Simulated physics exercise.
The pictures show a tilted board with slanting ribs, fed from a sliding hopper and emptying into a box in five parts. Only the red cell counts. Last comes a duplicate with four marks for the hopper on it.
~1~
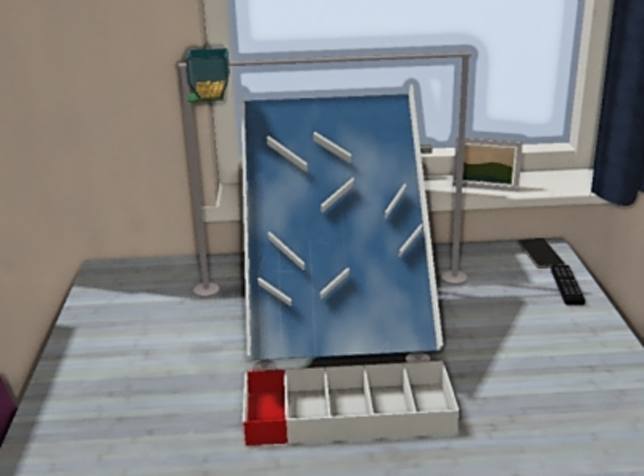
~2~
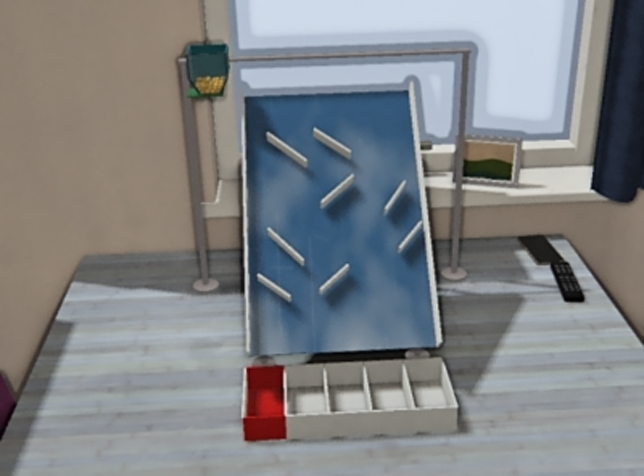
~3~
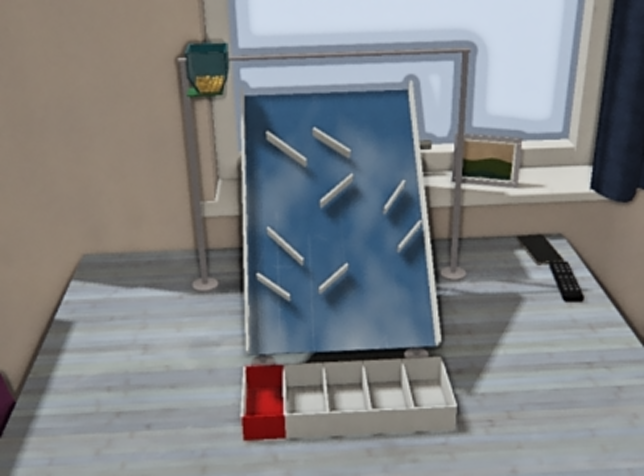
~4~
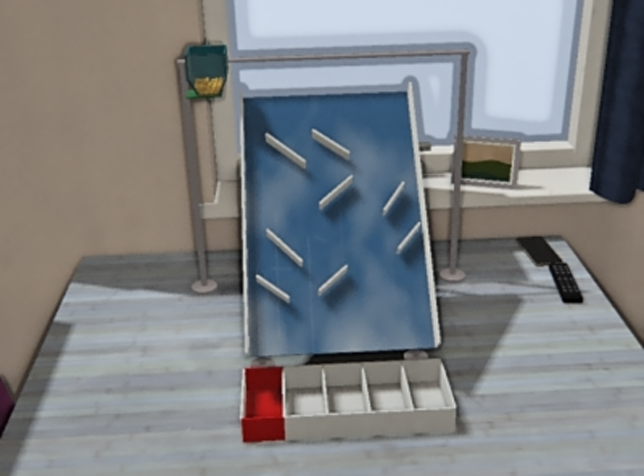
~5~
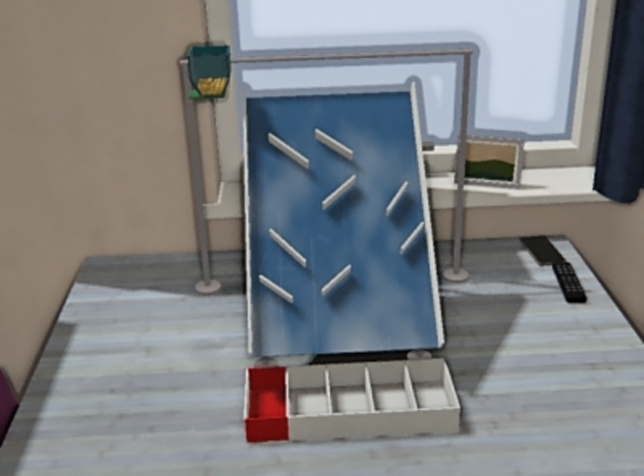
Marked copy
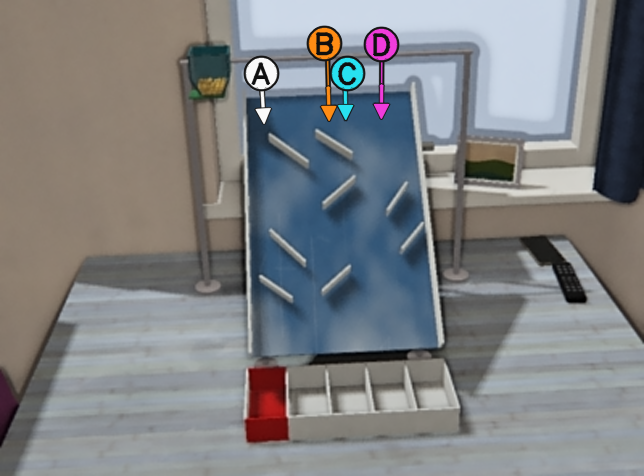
Hopper of yellow pieces staying still above a tilted blue board with slanting ribs, the view shaking slightly over a five-part box.
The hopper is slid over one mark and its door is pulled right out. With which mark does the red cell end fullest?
A beats the others.
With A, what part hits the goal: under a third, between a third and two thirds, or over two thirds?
Between a third and two thirds.
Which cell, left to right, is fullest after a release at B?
The fourth from the left.
On the marked copy, mark A meets the board at (263, 118); mark B meets the board at (328, 115); mark C meets the board at (345, 114); mark D meets the board at (381, 113).
For mark A, close to half in the red cell, close to half in other cells.
For mark B, a small share in the red cell, all but a few in other cells, only a few outside the box.
For mark C, only a few in the red cell, all but a few in other cells, a small share outside the box.
For mark D, a small share in the red cell, the bulk in other cells, only a few held on the board, only a few outside the box.
